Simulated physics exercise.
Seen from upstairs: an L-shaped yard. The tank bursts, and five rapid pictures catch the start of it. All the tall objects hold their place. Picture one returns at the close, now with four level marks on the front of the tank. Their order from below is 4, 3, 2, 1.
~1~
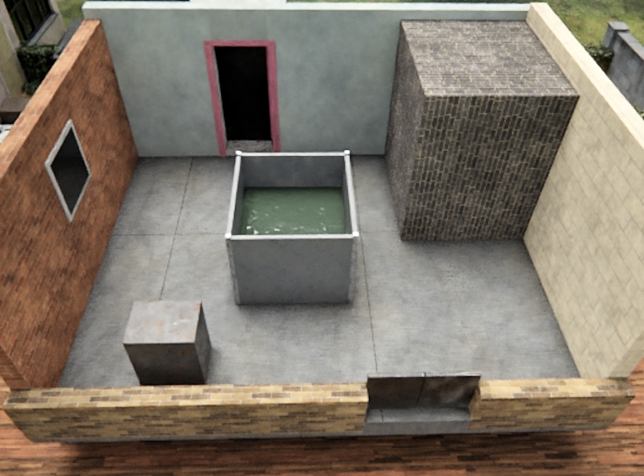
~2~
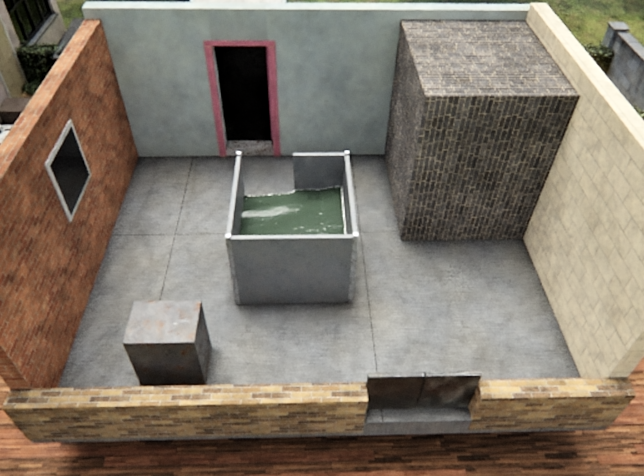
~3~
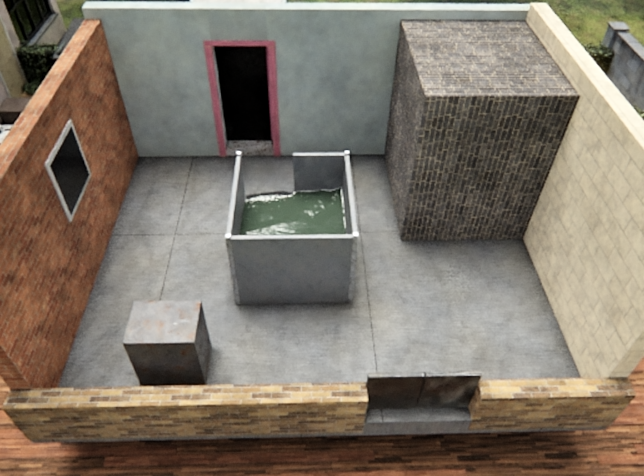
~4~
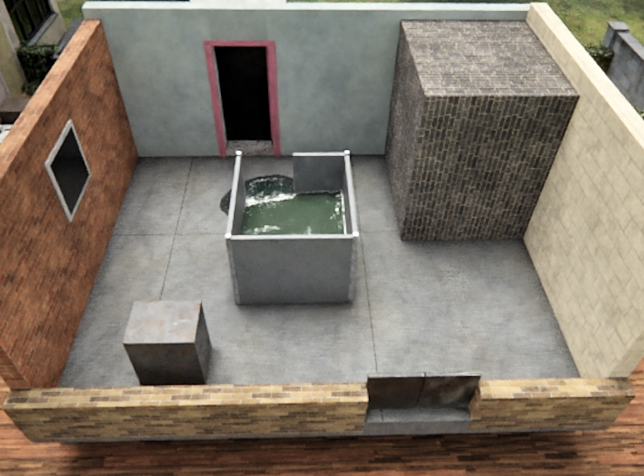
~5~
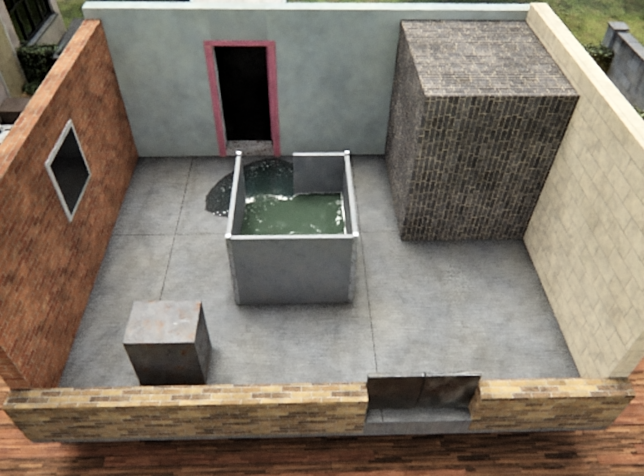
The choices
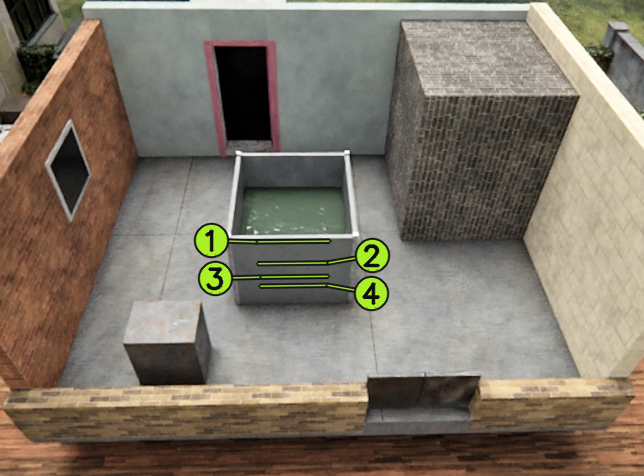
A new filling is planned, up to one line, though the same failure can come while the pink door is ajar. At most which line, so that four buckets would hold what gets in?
I would pick line 4.
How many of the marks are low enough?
One of the four.
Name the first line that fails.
Here it is line 3.
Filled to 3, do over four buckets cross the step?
Yes, that goes wrong.
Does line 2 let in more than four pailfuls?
Yes, it does.
On the marked copy, 1 at (292, 241); 2 at (293, 263); 3 at (293, 276); 4 at (294, 285); from the bottom up 4, 3, 2, 1.
With 1, dozens of bucketfuls pour in.
With 2, dozens of bucketfuls pour in.
With 3, about 8 bucketfuls get in.
With 4, a splash gets over, under a bucket.
